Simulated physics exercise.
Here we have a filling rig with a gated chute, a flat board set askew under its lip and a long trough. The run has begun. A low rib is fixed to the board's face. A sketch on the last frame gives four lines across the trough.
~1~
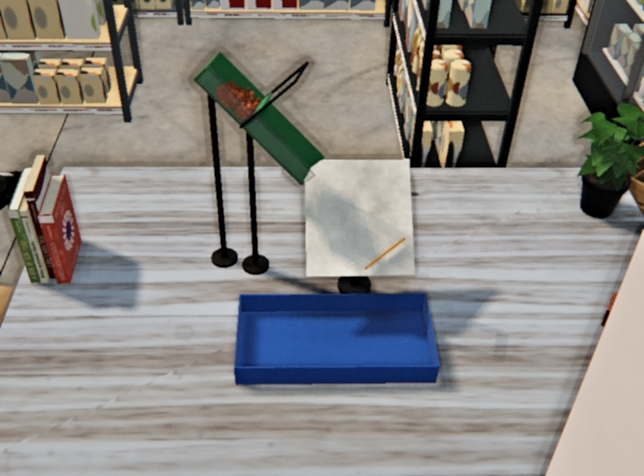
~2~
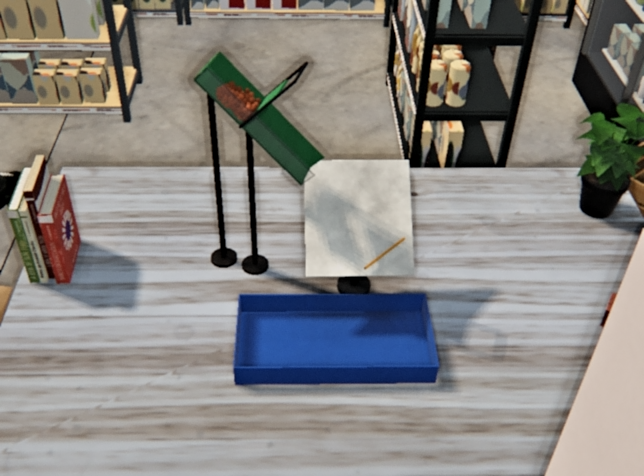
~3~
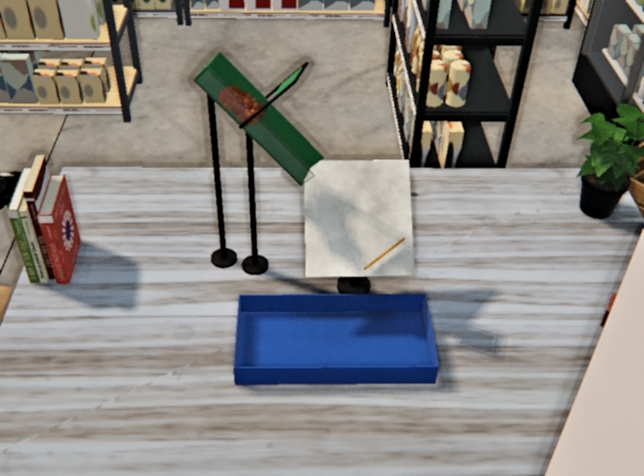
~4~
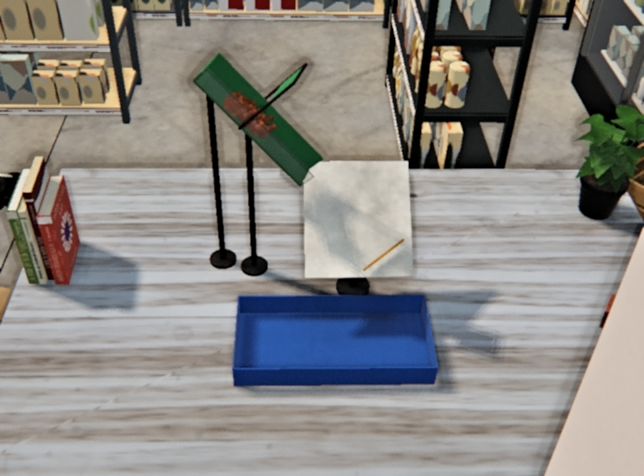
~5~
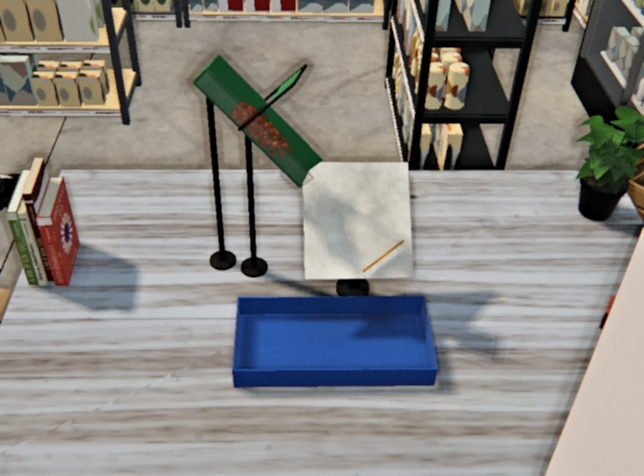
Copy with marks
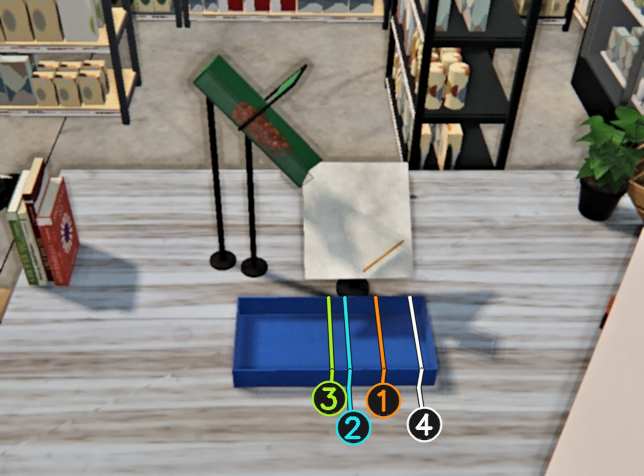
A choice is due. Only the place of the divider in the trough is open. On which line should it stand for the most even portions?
The answer is line 2.
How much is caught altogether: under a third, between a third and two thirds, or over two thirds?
It is over two thirds.
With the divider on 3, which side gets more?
The right side.
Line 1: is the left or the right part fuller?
Left.
On the marked copy, line 1 crosses the front rim at (384, 369); line 2 crosses the front rim at (350, 369); line 3 crosses the front rim at (332, 369); line 4 crosses the front rim at (421, 369).
With 1, of what is caught, all but a few on the left of the divider, a small share on the right.
With 2, of what is caught, close to a third on the left of the divider, close to two thirds on the right.
With 3, of what is caught, only a few on the left of the divider, all but a few on the right.
With 4, of what is caught, all but a few on the left of the divider, only a few on the right.
